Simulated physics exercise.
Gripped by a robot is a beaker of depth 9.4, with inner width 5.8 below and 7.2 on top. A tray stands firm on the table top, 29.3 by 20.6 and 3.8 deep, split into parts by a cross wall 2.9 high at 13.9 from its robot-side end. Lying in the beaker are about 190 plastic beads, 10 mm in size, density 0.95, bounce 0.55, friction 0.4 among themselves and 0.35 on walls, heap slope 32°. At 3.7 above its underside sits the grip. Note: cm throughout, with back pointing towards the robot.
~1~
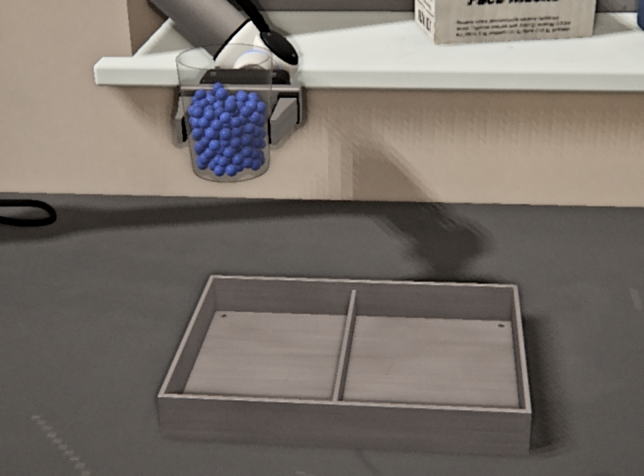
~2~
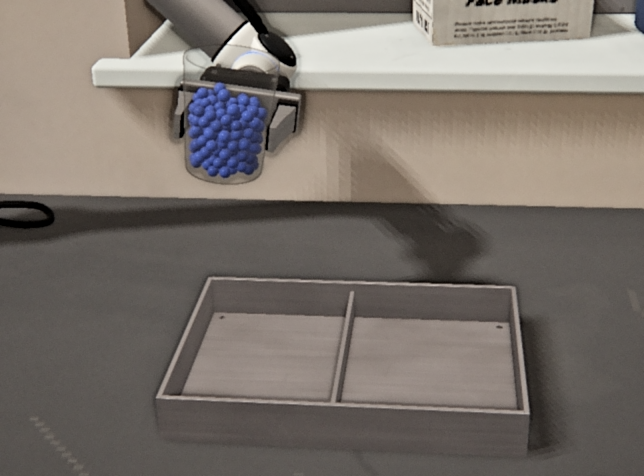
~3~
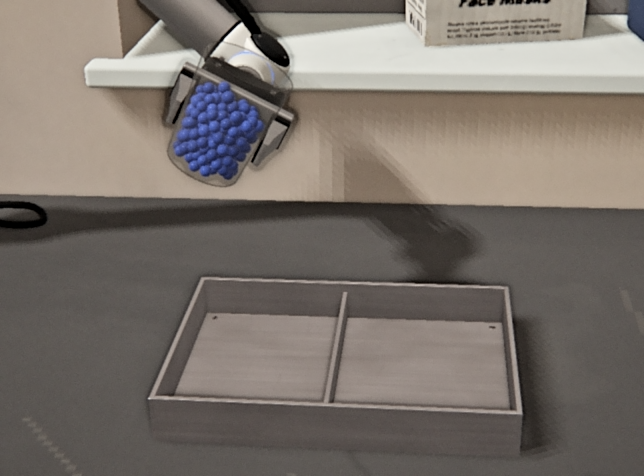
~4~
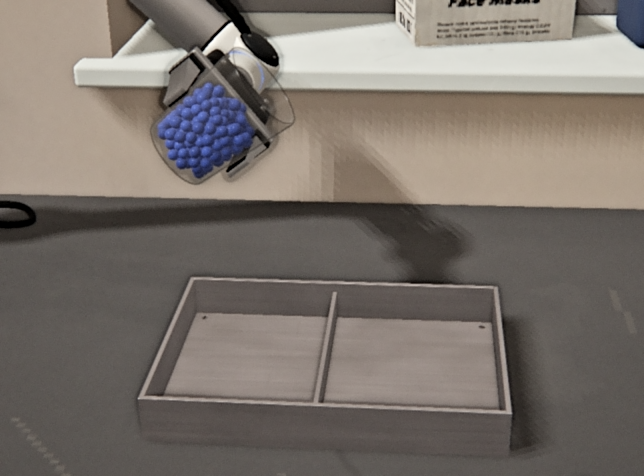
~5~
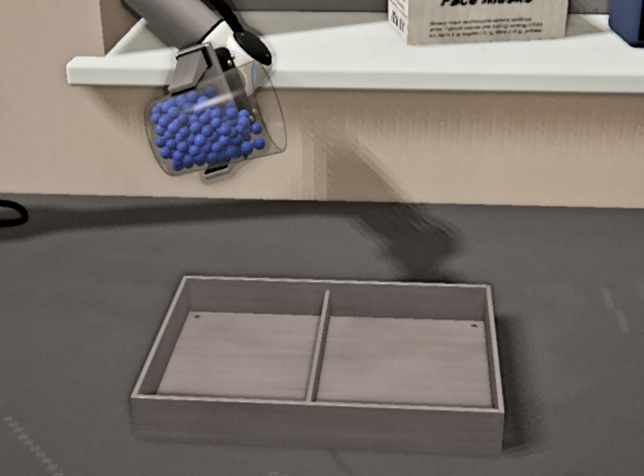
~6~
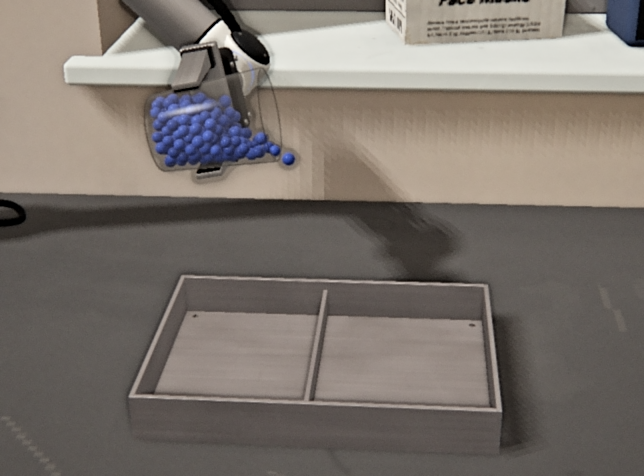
A robot arm held a clear cup of blue beads above an empty divided tray and steadily tilted it onto its side, the beads sliding toward the rim at the right.
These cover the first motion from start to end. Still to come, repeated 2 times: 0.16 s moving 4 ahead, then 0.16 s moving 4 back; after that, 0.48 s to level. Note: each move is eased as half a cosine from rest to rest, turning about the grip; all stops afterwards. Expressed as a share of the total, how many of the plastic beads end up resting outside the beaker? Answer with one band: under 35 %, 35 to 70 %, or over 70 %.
35 to 70 %.
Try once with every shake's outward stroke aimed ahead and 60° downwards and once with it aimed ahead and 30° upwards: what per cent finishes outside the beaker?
Try one gives about 10 in a hundred, try two about 50 in a hundred.
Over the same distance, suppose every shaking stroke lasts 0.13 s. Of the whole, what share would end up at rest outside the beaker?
Roughly 60 percent then.
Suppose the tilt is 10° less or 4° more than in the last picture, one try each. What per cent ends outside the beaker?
Estimates: 20 % then 60 %.
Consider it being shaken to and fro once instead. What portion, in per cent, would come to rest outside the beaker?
It would come to about 30 %.
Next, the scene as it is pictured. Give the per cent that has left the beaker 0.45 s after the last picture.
25 %.
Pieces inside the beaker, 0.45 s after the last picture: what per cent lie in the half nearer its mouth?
Some 45 percent is in that half.
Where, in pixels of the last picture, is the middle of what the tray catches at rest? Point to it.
About (402, 372).
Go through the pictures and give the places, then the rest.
Beaker middle at (228, 115), level; upper third of the load around (224, 109), from x 195 to 260, top at y 90; 186 in the beaker, in the first picture.
Beaker middle at (228, 117), tilted 8° forward; upper third of the load around (224, 111), from x 195 to 260, top at y 90, in the second picture.
Beaker middle at (225, 118), tilted 27° forward; upper third of the load around (215, 112), from x 180 to 260, top at y 90, in the third picture.
Beaker middle at (218, 121), tilted 52° forward; upper third of the load around (207, 112), from x 165 to 250, top at y 90, in the fourth picture.
Beaker middle at (213, 124), tilted 71° forward; upper third of the load around (196, 113), from x 155 to 260, top at y 95, in the fifth picture.
Beaker middle at (211, 125), tilted 79° forward; upper third of the load around (190, 114), from x 155 to 290, top at y 100; 186 in the beaker, in the sixth picture.
Then, 0.45 s after the last picture, tilted 79° forward, highest piece 24 above the table; 137 in the beaker, 39 in the far-side part, 8 in the robot-side part, 2 in flight or on a rim.
Then, 0.90 s after the last picture, tilted 35° forward, highest piece 27 above the table; 99 in the beaker, 66 in the far-side part, 18 in the robot-side part, 3 in flight or on a rim.
Then, 1.32 s after the last picture, level, highest piece 25 above the table; 99 in the beaker, 68 in the far-side part, 18 in the robot-side part, 1 on the table or floor.
Then, 2.37 s after the last picture, level, highest piece 25 above the table; 99 in the beaker, 68 in the far-side part, 18 in the robot-side part, 1 on the table or floor.
Final count, 99 in the beaker, 68 in the far-side part, 18 in the robot-side part, 1 on the table or floor. That is 47 % outside the beaker.
